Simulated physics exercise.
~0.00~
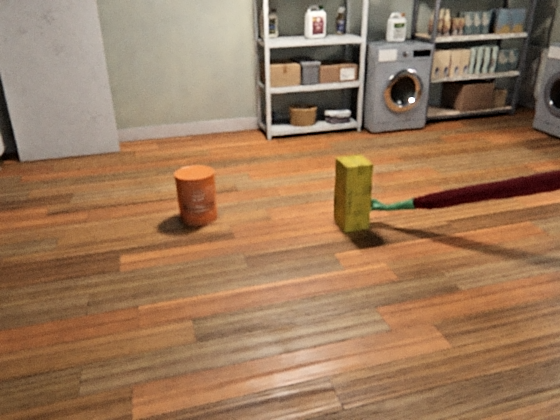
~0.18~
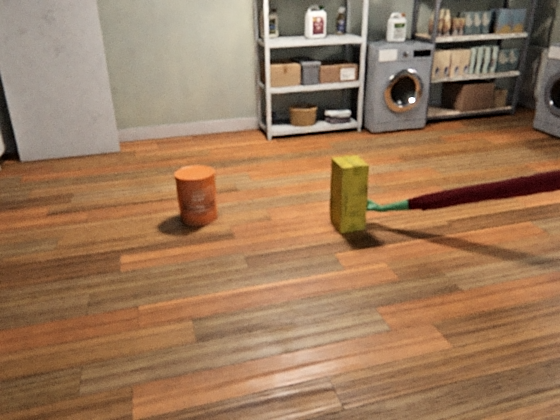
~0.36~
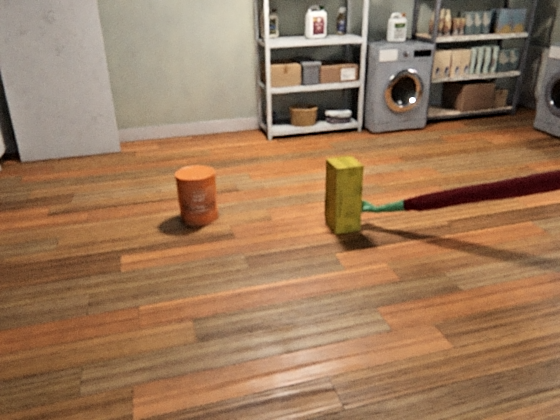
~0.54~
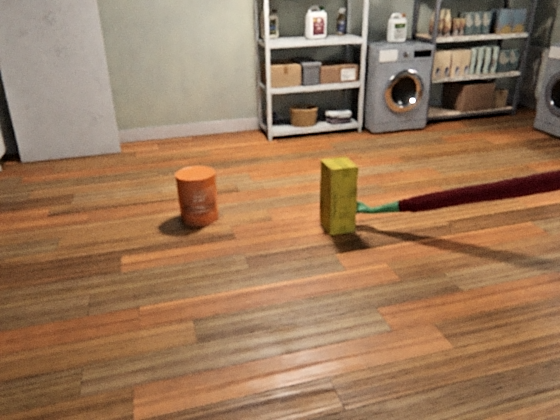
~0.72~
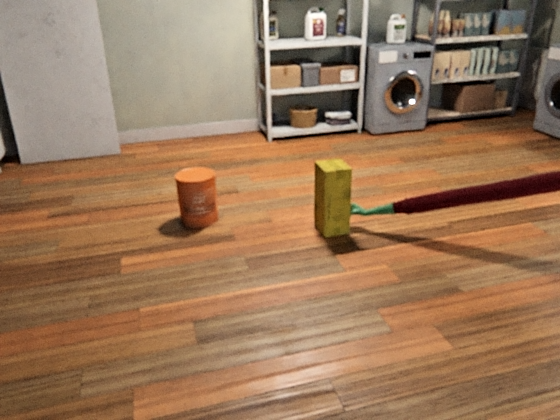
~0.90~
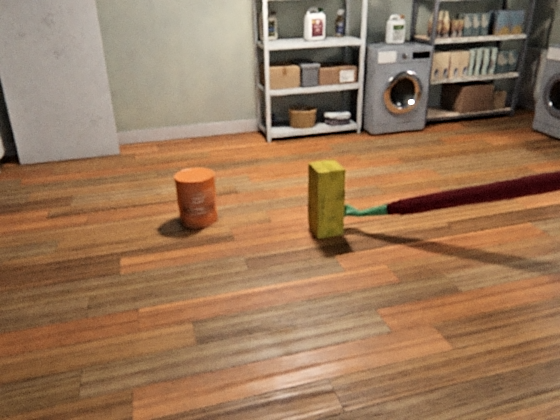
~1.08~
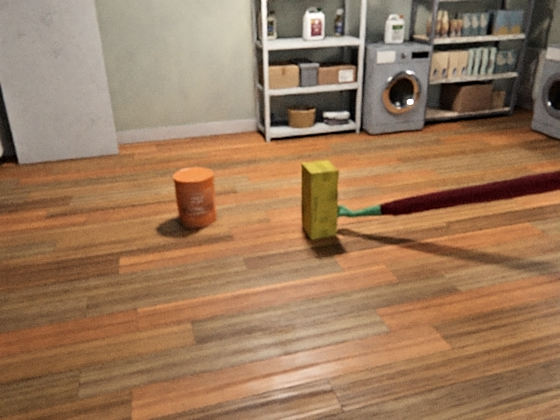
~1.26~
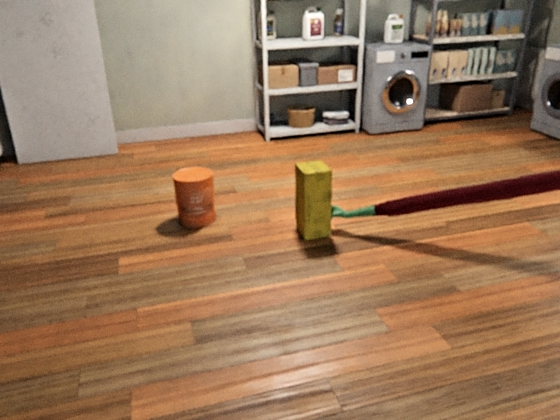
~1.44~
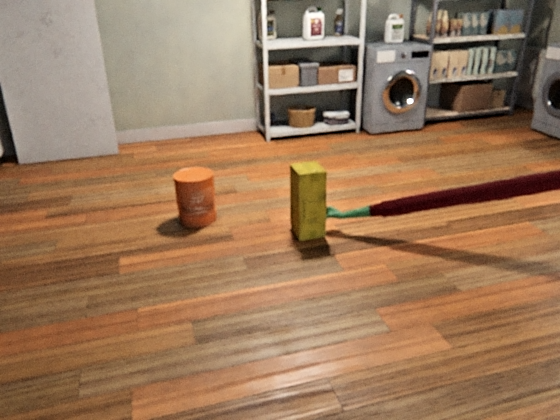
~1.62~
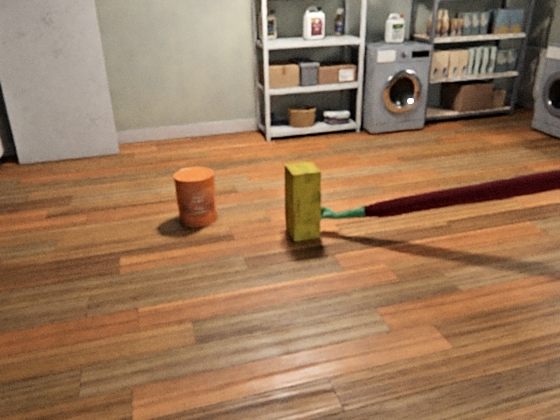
A thin arm in a dark red sleeve, with a green hand, reaches in from the right and touches a tall yellow box standing on a wood-plank floor. The room, seen from slightly above by a gently swaying camera, has metal shelves and front-loading washing machines along the back, and a pale panel at the left. An orange pail stands to the left of the box. The hand pushes the box steadily leftward and a little toward the viewer, and it slides without tipping. At the end the box is still upright, nearer the pail, which has stayed in its place untouched.
